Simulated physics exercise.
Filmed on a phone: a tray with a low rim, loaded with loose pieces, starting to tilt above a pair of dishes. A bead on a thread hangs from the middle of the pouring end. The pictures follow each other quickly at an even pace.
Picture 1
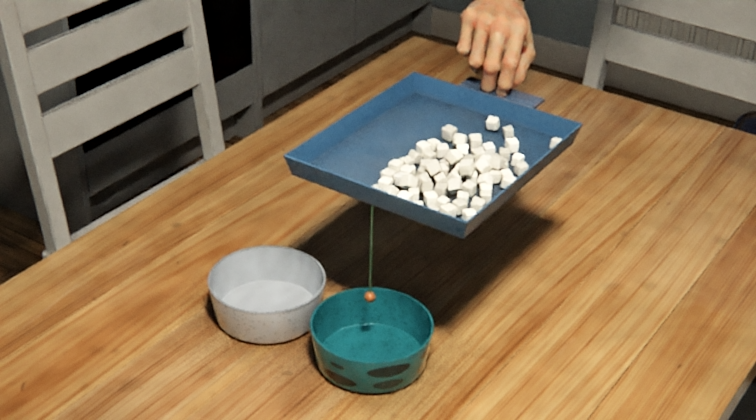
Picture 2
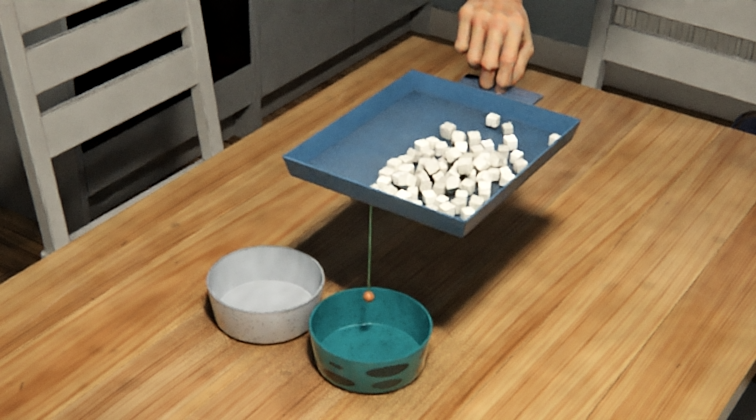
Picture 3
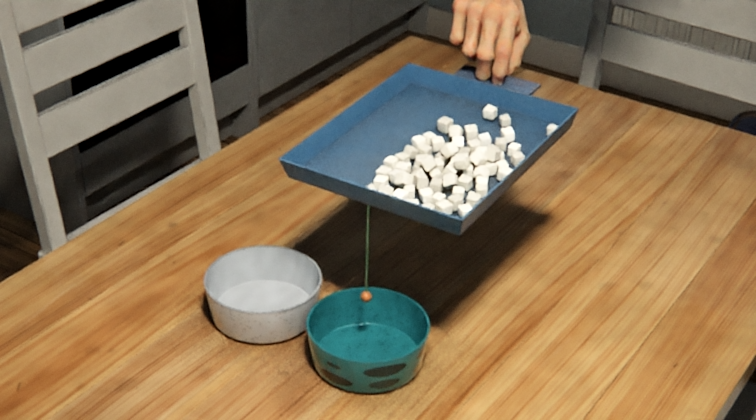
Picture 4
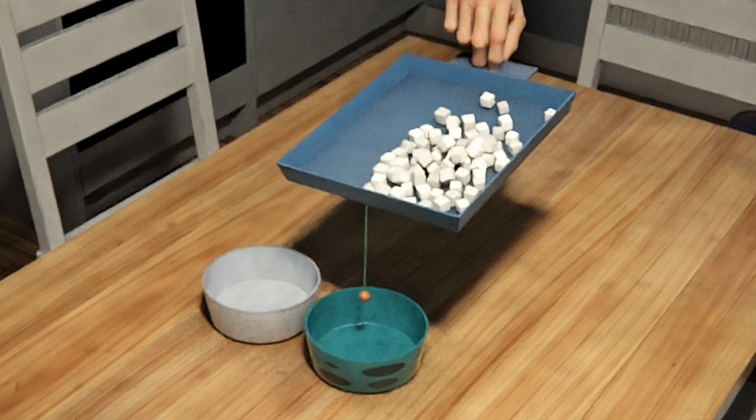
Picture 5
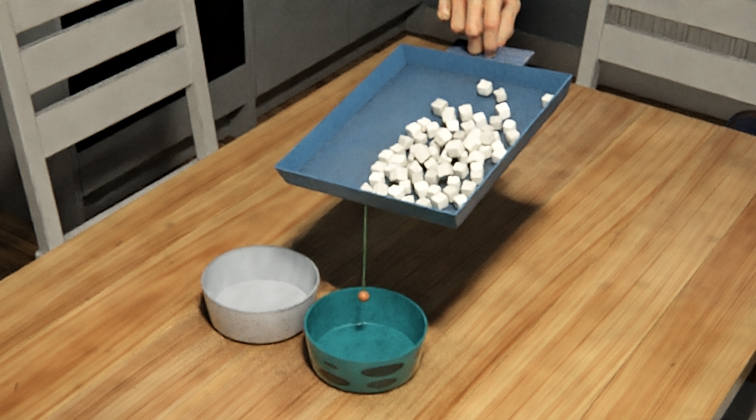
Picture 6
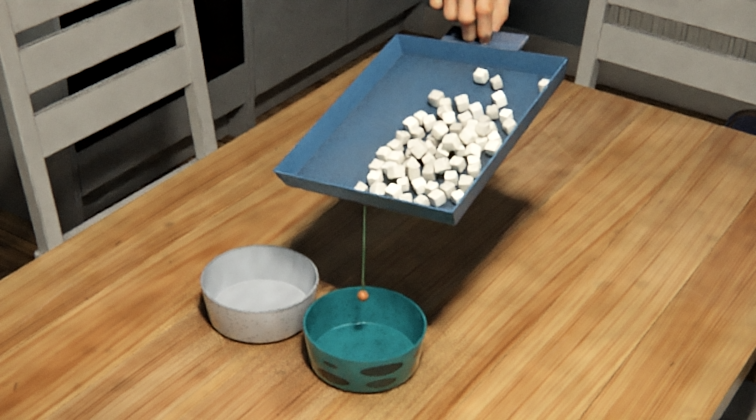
On a wooden table, a hand slowly tilts a blue tray of white cubes above two bowls.
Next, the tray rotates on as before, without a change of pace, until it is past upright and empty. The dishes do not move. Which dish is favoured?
The left-hand one ends fuller.
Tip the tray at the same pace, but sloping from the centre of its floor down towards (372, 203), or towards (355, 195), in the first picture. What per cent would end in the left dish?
First some 10, then 40 per cent.
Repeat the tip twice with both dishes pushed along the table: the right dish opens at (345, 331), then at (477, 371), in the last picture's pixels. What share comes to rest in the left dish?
About 50 and 10 per cent.
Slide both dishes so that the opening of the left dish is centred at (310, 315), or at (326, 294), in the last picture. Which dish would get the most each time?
First left, then left.
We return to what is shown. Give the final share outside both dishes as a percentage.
About 40 per cent.
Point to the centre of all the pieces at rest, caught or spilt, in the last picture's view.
Around (269, 328).
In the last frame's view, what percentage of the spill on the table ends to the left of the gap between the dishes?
Close to 90 per cent.
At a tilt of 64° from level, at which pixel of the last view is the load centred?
Close to (353, 162).
Soon after the last picture, tray tipped steeply; nearly all on the tray; a stray few in the air.
A little later, tray tipped past a quarter turn; most on the tray; a stray few in the right dish; a small part in the left dish; a stray few outside both; a small part in the air.
Later still, tray tipped past a quarter turn; a small part in the right dish; about half in the left dish; about a third outside both; a stray few in the air.
At rest, tray tipped past a quarter turn; a small part in the right dish; about half in the left dish; about a third outside both; a stray few in the air.
